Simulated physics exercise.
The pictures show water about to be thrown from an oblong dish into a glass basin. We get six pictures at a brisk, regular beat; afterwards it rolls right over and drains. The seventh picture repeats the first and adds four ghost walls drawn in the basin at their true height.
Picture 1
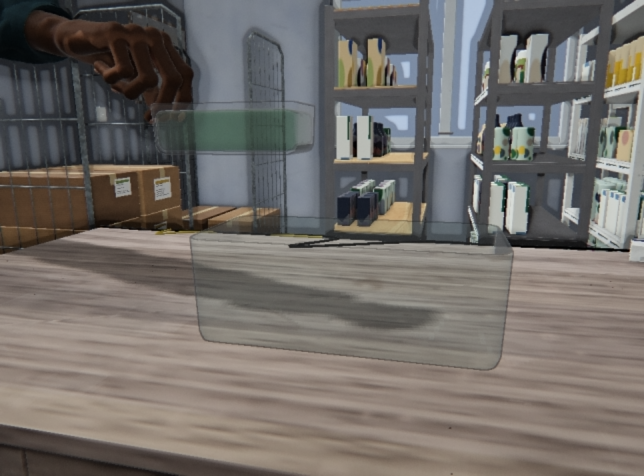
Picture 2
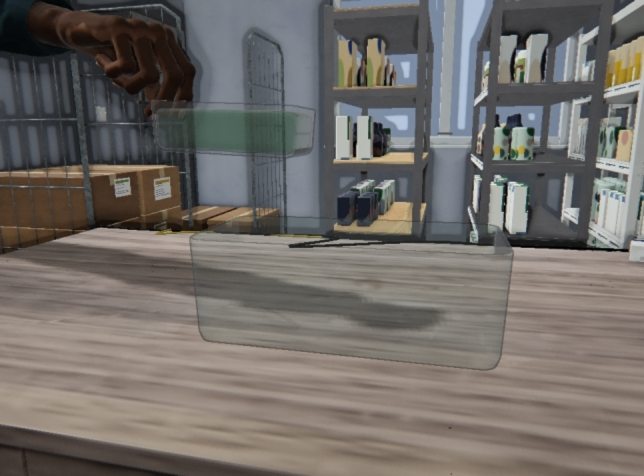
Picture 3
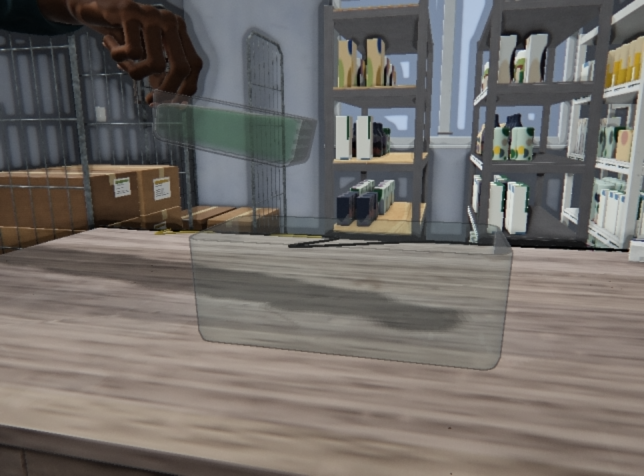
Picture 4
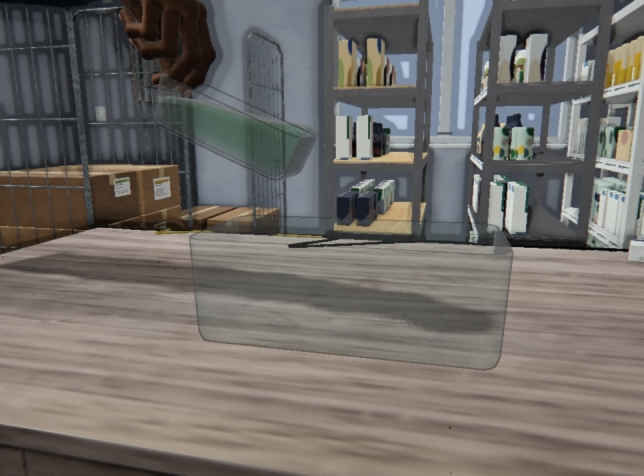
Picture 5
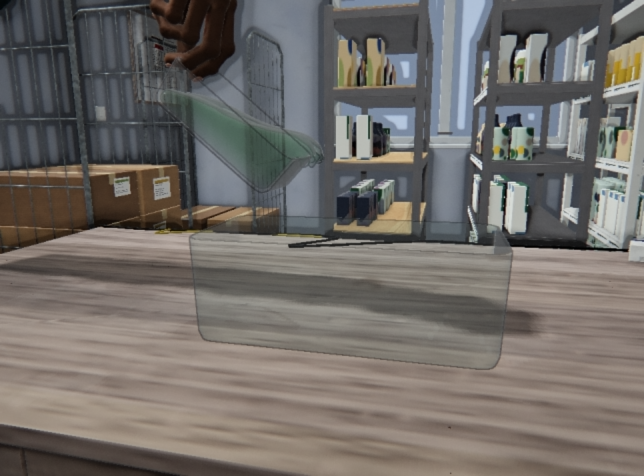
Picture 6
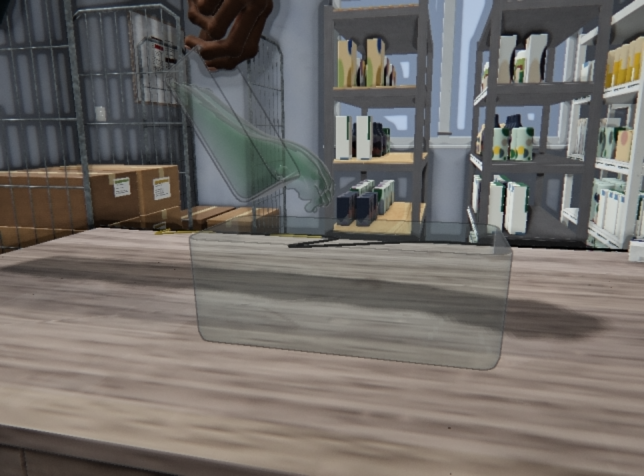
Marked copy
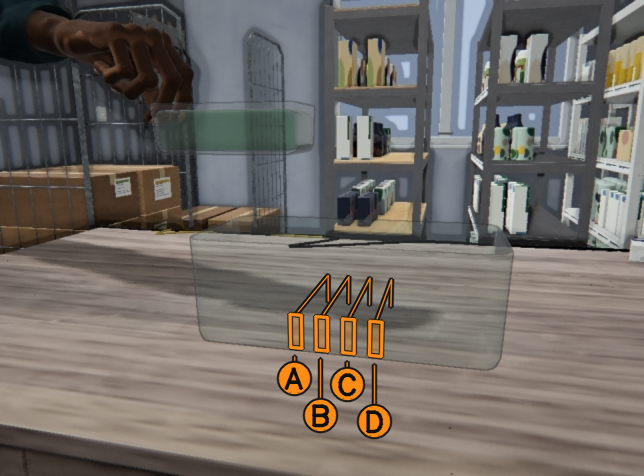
In the video, a dark-skinned hand holds a clear oblong dish of greenish water above and behind a glass basin on a wooden table, then tilts it steeply to the right as water slides over its lower lip.
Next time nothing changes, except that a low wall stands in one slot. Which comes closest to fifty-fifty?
It is B.
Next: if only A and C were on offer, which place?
That is place A.
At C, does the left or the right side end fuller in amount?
The left side.
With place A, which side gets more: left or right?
More ends on the right.
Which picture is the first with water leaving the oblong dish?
In picture 4.
In orange, A at (294, 356); B at (320, 359); C at (347, 362); D at (374, 365).
With A, about 27 % ends left of the wall and 71 % right of it.
With B, about 50 % ends left of the wall and 49 % right of it.
With C, about 78 % ends left of the wall and 16 % right of it; 5 % is lost outside.
With D, about 72 % ends left of the wall and 15 % right of it; 13 % is lost outside.
